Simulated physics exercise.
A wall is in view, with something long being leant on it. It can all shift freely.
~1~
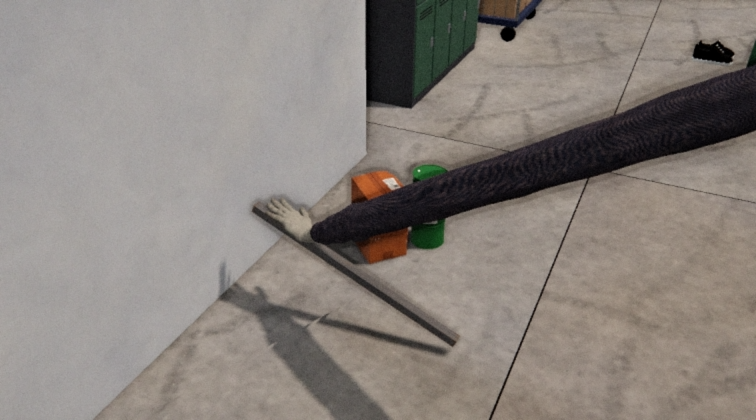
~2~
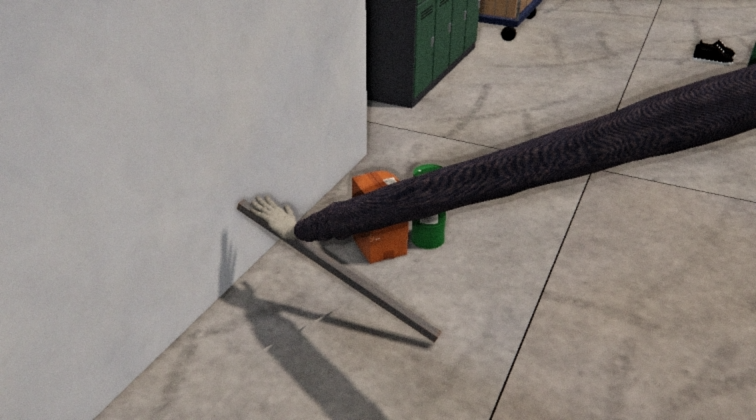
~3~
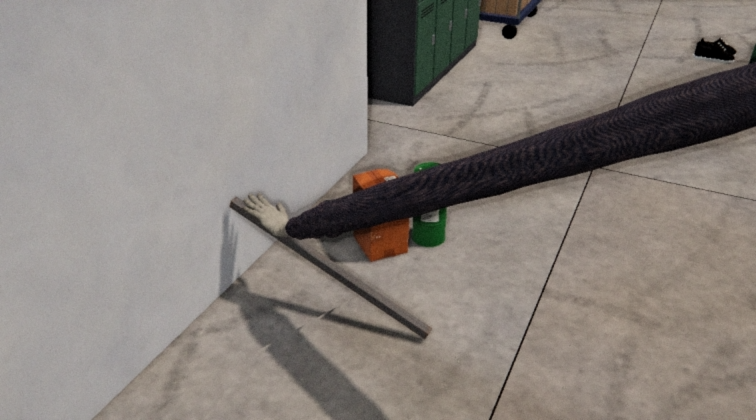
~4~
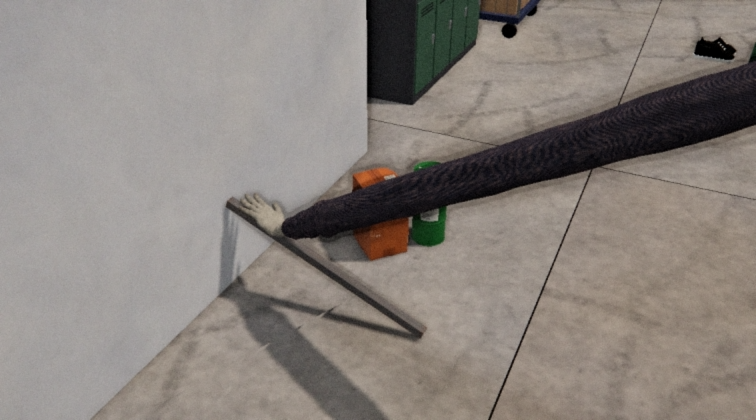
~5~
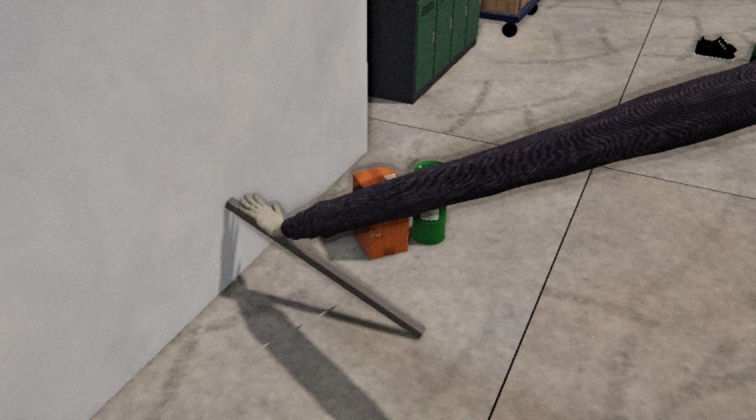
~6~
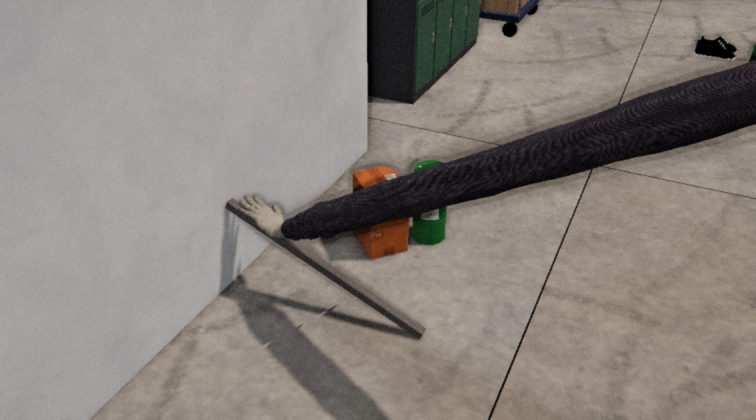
In a room with a concrete floor, a gloved hand on a dark-sleeved arm moved a grey pole slightly left to lean against a pale wall, then kept still there, near an unmoving orange box.
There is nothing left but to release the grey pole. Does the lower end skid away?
It drops lower.
Then, 0.30 s past the last view, grey pole leaning 9° more than when let go near (329, 282).
Then, 0.40 s past the last view, grey pole leaning 22° more than when let go near (333, 303).
Finally, moved from the start, grey pole; the other 2 still in place. Final places as the last picture's camera would see them, grey pole near (334, 305). The pole slips out.
